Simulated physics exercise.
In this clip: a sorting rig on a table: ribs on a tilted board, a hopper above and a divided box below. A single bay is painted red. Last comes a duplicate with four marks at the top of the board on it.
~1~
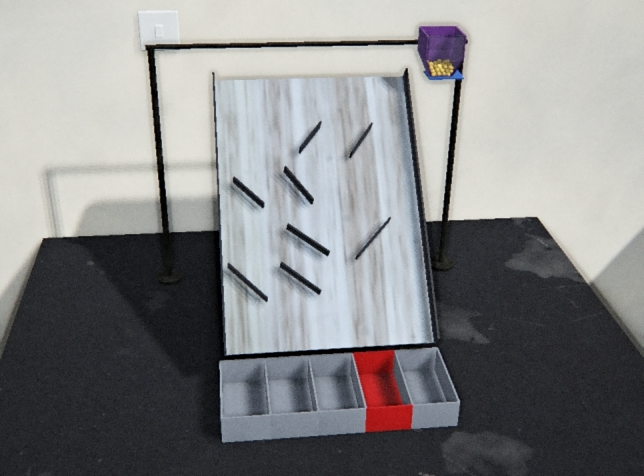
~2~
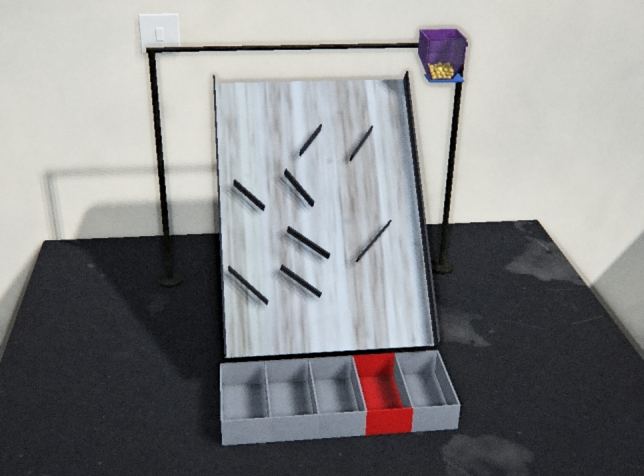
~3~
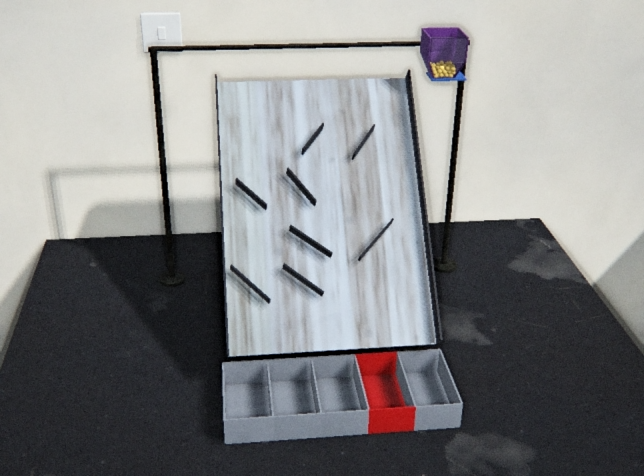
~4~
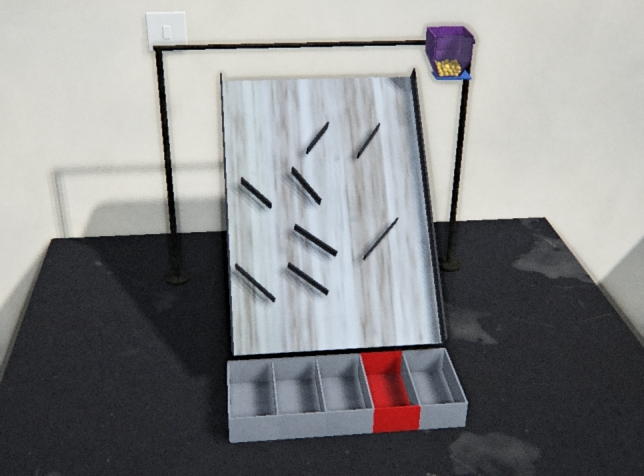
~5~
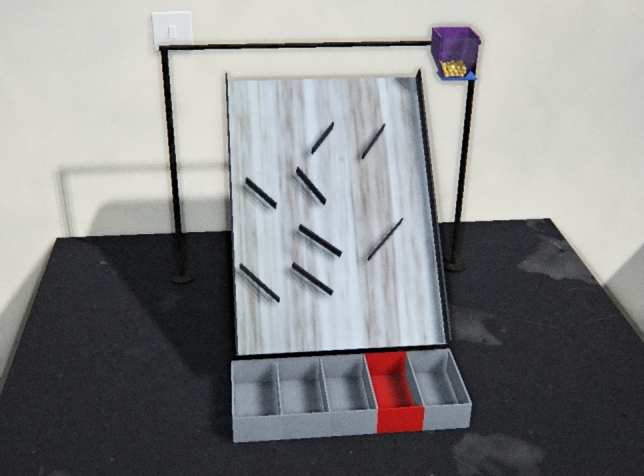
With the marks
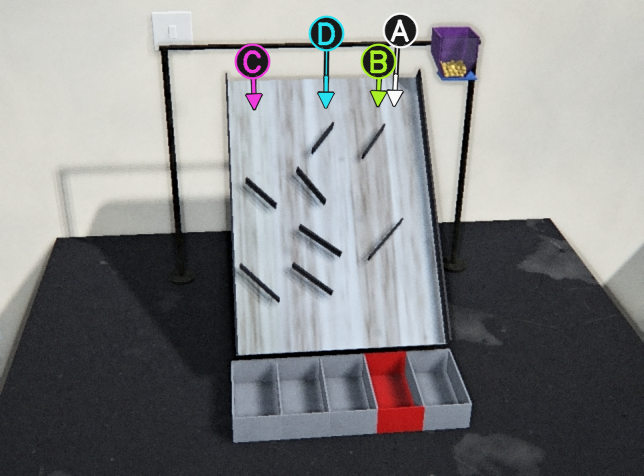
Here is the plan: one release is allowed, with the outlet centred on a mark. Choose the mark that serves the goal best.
It is D.
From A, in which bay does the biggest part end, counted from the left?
The fifth.
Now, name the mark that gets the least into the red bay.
That would be A.
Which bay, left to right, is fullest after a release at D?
The fourth from the left.
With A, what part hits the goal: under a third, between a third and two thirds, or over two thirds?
Under a third.
On the marked copy, mark A meets the board at (394, 100); mark B meets the board at (378, 100); mark C meets the board at (254, 103); mark D meets the board at (325, 102).
With A, a small part in the red bay, most in other bays, a stray few outside the box.
With B, about a third in the red bay, about two thirds in other bays.
With C, about a third in the red bay, about half in other bays, a small part held on the board.
With D, about half in the red bay, about a third in other bays.
